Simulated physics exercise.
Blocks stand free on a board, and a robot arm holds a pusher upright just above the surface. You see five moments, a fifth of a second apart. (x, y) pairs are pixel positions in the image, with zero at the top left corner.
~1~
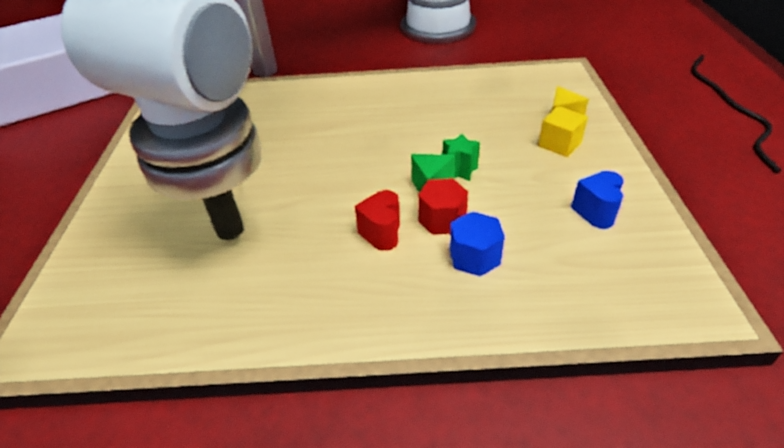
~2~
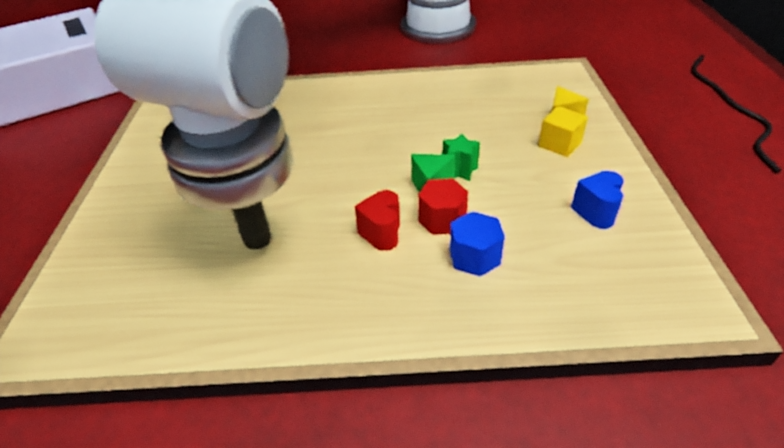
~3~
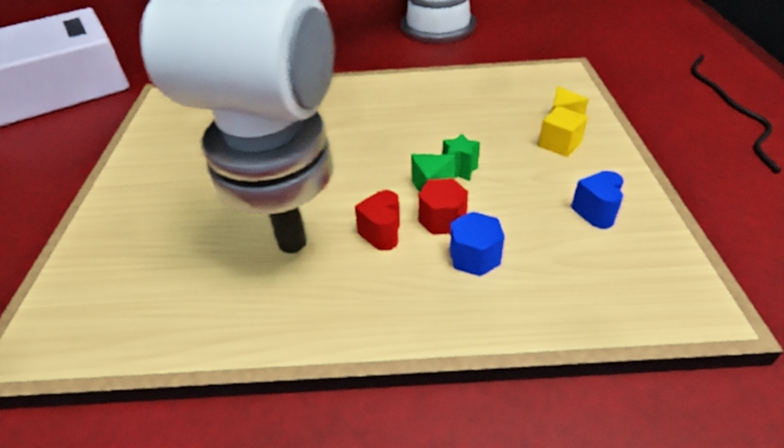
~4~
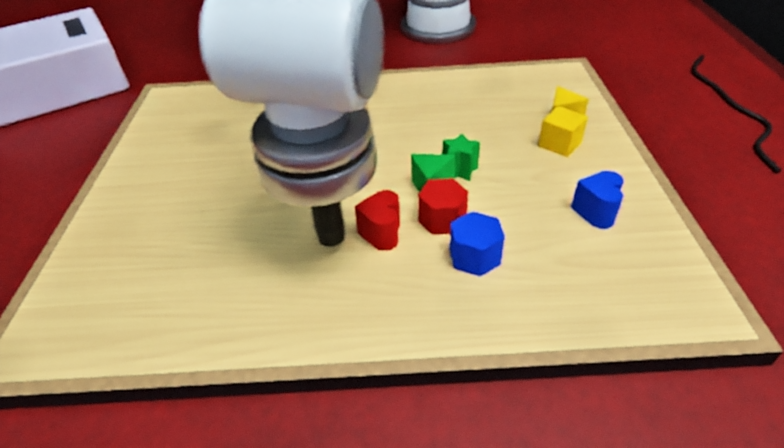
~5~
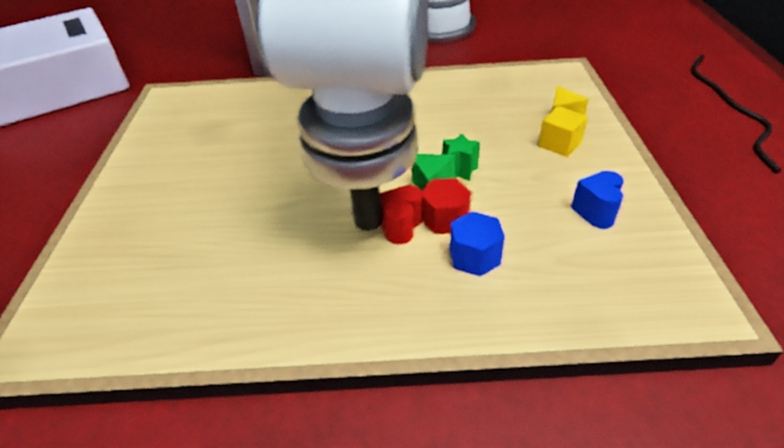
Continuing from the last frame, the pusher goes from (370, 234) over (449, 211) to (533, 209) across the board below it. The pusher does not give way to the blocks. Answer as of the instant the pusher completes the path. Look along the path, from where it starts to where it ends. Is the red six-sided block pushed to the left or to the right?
Taking start-to-end as forward, the block's sideways shift goes to the right.
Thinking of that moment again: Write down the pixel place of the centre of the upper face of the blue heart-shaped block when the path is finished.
For the centre of its top, I'd go with (652, 188).
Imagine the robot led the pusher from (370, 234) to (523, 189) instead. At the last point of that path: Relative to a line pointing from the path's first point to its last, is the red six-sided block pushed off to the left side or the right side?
Over to the right.
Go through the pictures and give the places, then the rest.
In the first picture, pusher's lower end at (231, 231); red heart-shaped block at (380, 206); green triangular piece at (431, 162); red six-sided block at (443, 192); green star-shaped block at (461, 144); blue heart-shaped block at (605, 184).
In the second picture, pusher at (258, 241); blocks still.
In the third picture, pusher at (293, 244); blocks still.
In the fourth picture, pusher at (332, 238); blocks still.
In the fifth picture, pusher at (368, 223); red heart-shaped block at (399, 199); green triangular piece at (431, 162); red six-sided block at (446, 192); green star-shaped block at (461, 144); blue heart-shaped block at (605, 184).
The first path, step by step. One third of the way, pusher at (424, 207); red heart-shaped block at (453, 182); green triangular piece at (440, 156), turned 55° anticlockwise; red six-sided block at (493, 187), turned 50° clockwise; green star-shaped block at (460, 138), turned 40° clockwise.
Two thirds of the way, pusher at (477, 196); red heart-shaped block at (509, 173); green triangular piece at (440, 156), turned 55° anticlockwise; red six-sided block at (548, 186), turned 75° clockwise; green star-shaped block at (460, 138), turned 40° clockwise.
At the end, pusher at (535, 197); red heart-shaped block at (563, 170); green triangular piece at (440, 156), turned 55° anticlockwise; red six-sided block at (606, 184), turned 85° clockwise; green star-shaped block at (460, 138), turned 40° clockwise; blue heart-shaped block at (652, 188), turned 20° clockwise.
